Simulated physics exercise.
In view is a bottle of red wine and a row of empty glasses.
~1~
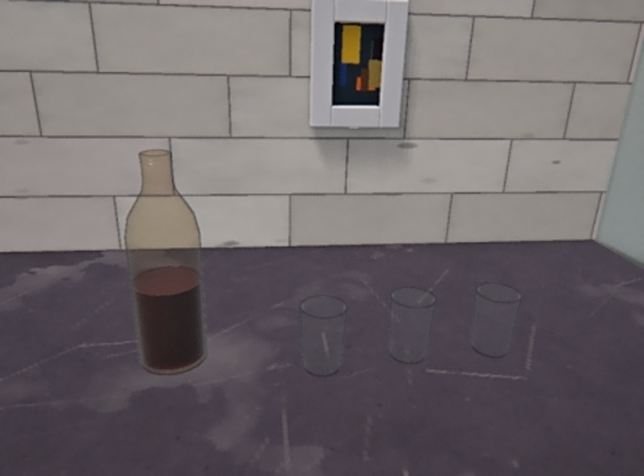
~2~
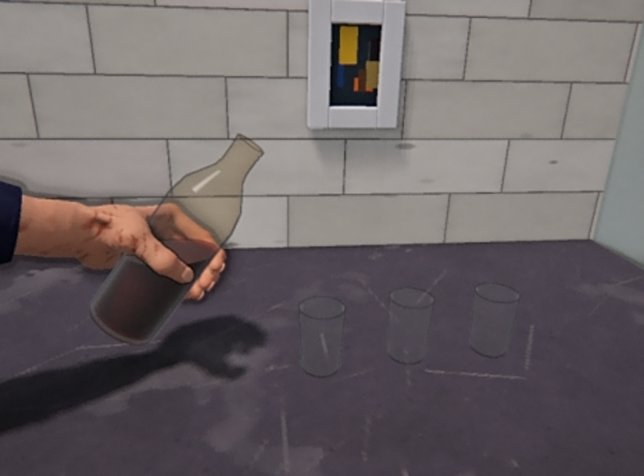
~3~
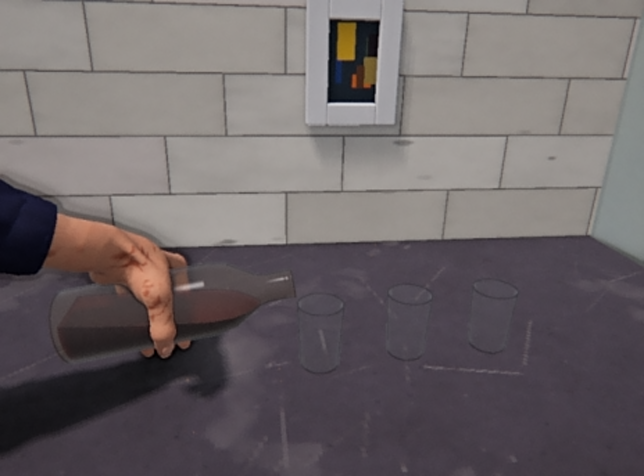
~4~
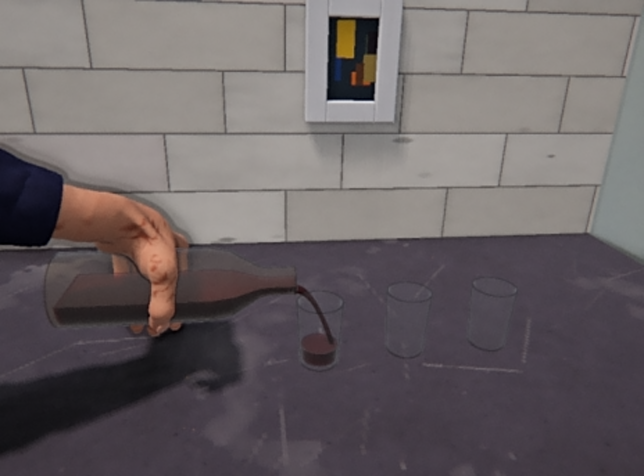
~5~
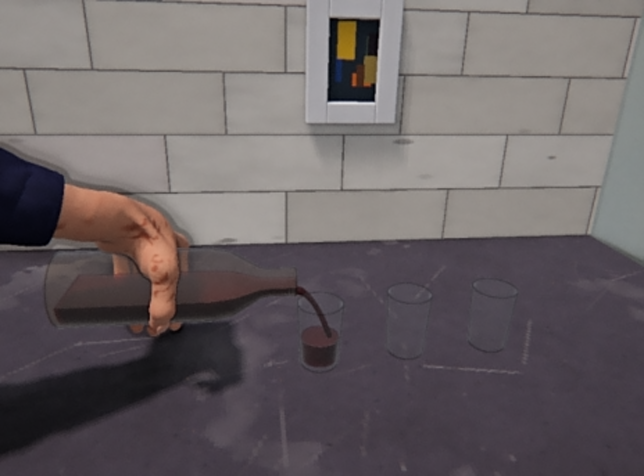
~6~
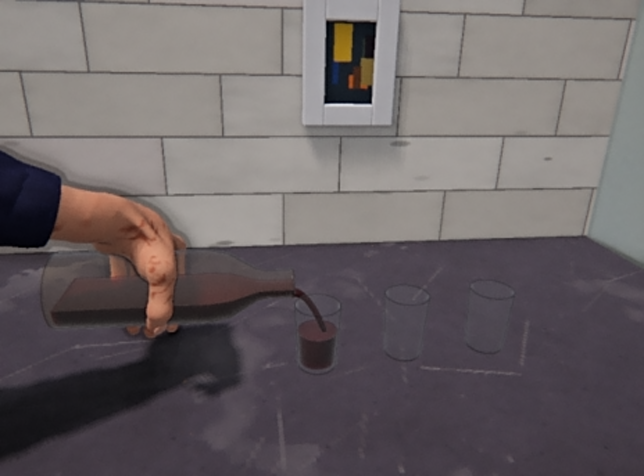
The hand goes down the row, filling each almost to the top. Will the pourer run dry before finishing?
No, the supply lasts.
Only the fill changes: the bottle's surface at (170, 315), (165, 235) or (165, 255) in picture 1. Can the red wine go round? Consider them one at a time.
Comes up short; covers it; covers it.
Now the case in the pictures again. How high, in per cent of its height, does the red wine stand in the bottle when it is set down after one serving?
About 30 %.
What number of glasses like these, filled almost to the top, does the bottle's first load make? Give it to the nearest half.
4.0 servings, roughly.
Next, the first is about three quarters full.
After that, the first is done and the bottle has about three quarters of its load.
Finally, all three are full and about a quarter of the red wine is over.
